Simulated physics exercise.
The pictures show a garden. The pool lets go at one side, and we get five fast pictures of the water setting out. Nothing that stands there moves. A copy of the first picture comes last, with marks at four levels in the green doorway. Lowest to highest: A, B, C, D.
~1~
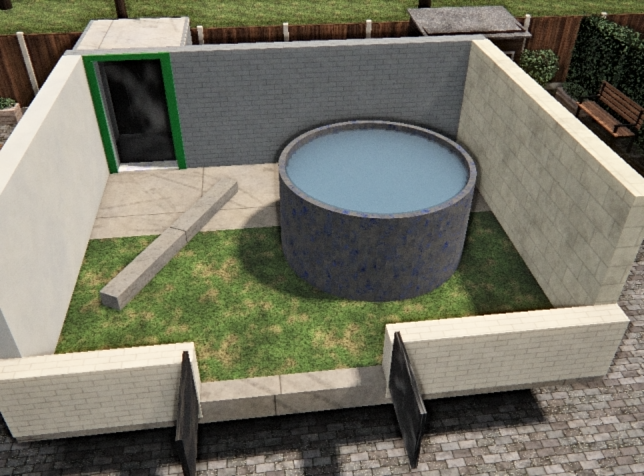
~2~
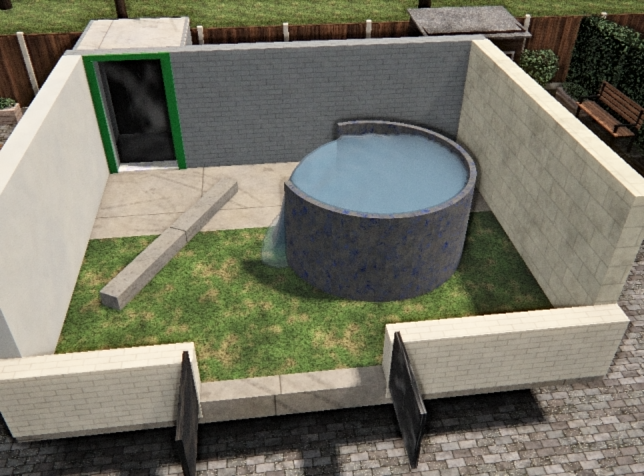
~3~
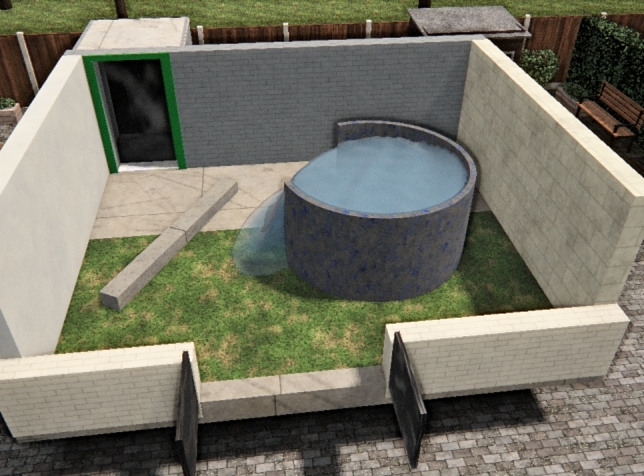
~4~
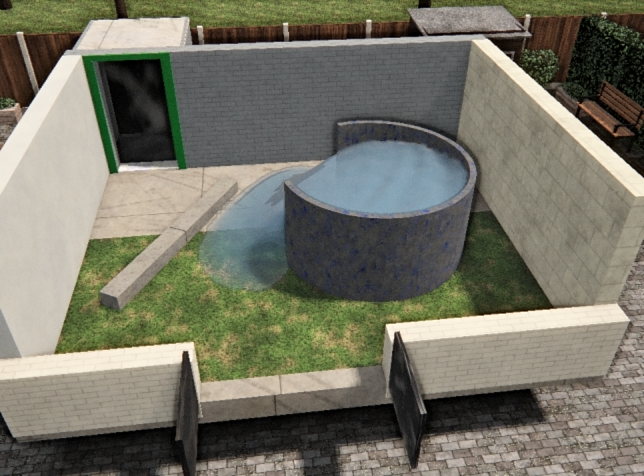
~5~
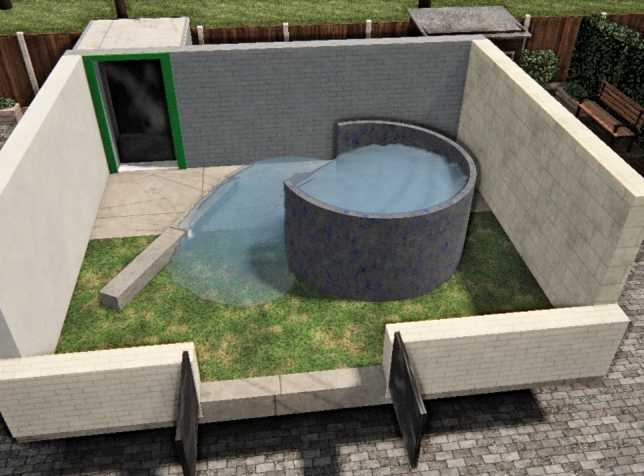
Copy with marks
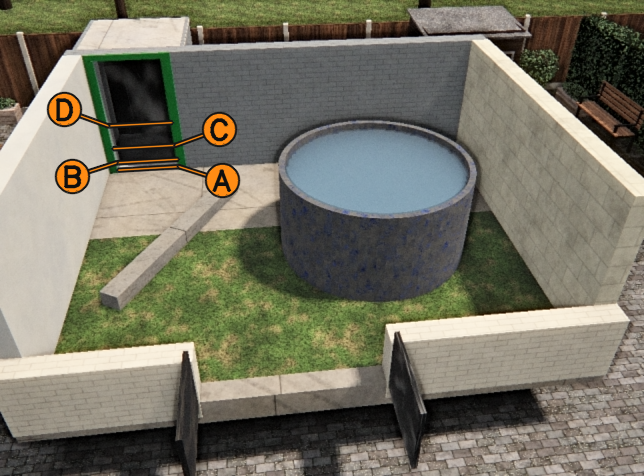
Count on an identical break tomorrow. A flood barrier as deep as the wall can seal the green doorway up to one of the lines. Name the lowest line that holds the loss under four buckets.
Choose D.
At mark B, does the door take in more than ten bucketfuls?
Yes.
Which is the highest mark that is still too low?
The answer is C.
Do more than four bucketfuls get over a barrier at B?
Yes, that goes wrong.
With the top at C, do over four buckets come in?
Yes, that goes wrong.
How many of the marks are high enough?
One of them.
On the marked copy, A at (148, 168); B at (147, 161); C at (144, 147); D at (140, 124); from the bottom up A, B, C, D.
Choosing A, dozens of bucketfuls pour in.
Choosing B, dozens of bucketfuls pour in.
Choosing C, about 7 bucketfuls get in.
Choosing D, a splash gets over, under a bucket.
